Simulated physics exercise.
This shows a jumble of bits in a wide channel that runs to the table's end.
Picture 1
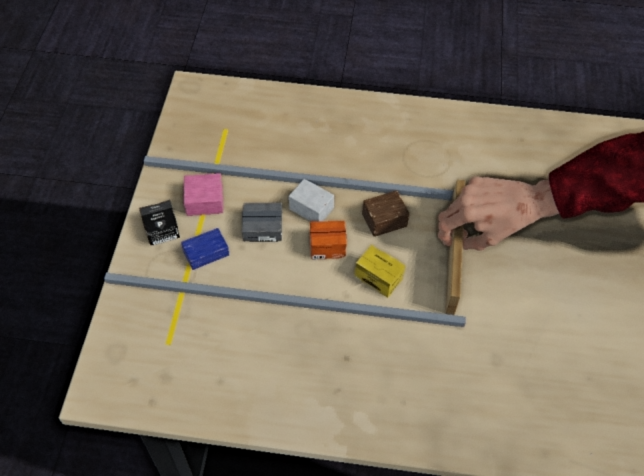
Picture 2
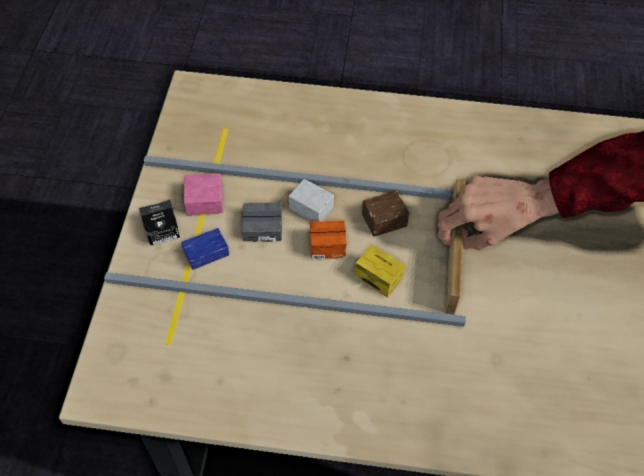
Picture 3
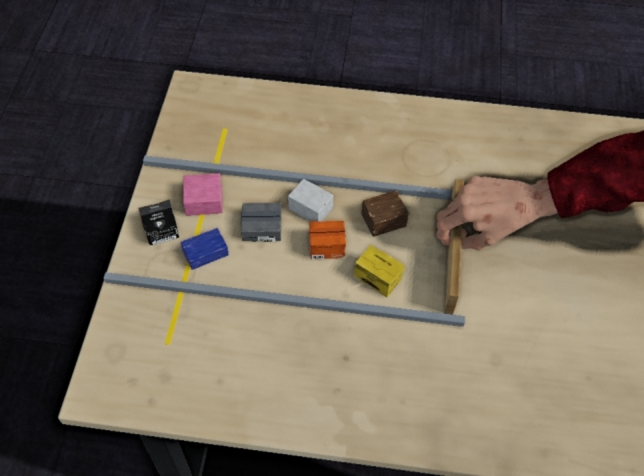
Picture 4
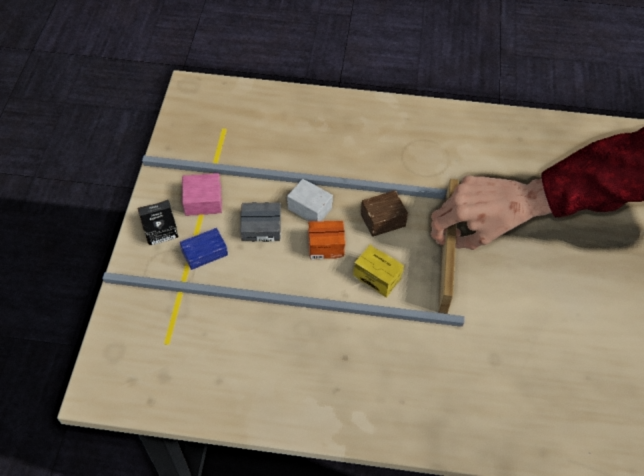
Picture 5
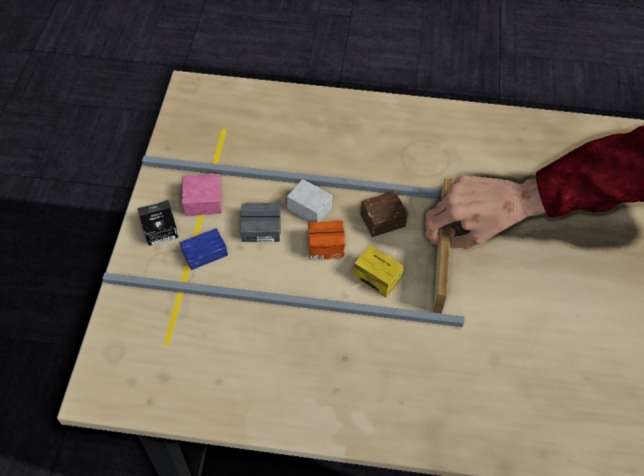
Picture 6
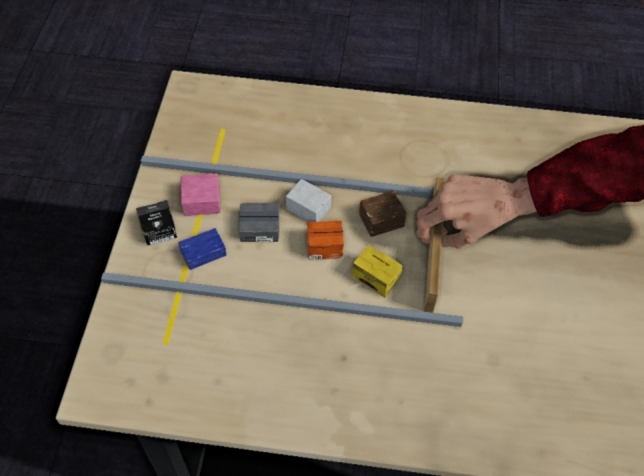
Hand in a red sleeve holding a wooden board upright between two rails, then sliding it slightly left towards scattered coloured blocks.
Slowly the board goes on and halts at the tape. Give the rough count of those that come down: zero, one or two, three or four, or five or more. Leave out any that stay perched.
Here the number that fall off is one or two.
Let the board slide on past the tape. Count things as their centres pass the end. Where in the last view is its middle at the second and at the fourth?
At (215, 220) for the second, at (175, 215) for the fourth.
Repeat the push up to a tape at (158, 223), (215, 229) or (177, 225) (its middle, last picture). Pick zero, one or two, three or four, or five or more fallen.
Taking them in turn, five or over; none; either one or two.
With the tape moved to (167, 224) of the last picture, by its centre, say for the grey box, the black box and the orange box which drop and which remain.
The grey box comes down, the black box comes down, the orange box stays on.
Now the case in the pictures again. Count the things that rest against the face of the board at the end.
3 of them.
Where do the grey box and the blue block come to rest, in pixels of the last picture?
First (145, 212), then (135, 246).
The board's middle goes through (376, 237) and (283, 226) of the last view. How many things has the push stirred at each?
First 3, then 7.
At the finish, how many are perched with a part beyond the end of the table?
It comes to 0.
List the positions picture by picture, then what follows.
Black box (160, 223); pink block (204, 195); blue block (205, 249); board (456, 246); tape (200, 227), in the first picture.
Pink block (204, 194); board (455, 246), in the second picture.
Blue block (205, 249); yellow box (379, 271), in the third picture.
Black box (158, 223); white block (310, 202), in the fourth picture.
Pink block (202, 195); brown block (384, 214), in the fifth picture.
Black box (157, 223); pink block (201, 195); blue block (203, 249); board (435, 244); tape (197, 227), in the sixth picture.
Early on, none off yet; black box at rest near (157, 223); pink block at rest near (201, 195); blue block at rest near (203, 249).
A while later, none off yet; black box moving near (153, 223); pink block travelled a little near (184, 192); blue block travelled a little near (189, 252).
Finally, the number that fall off is one or two; lost, pink block and black box.
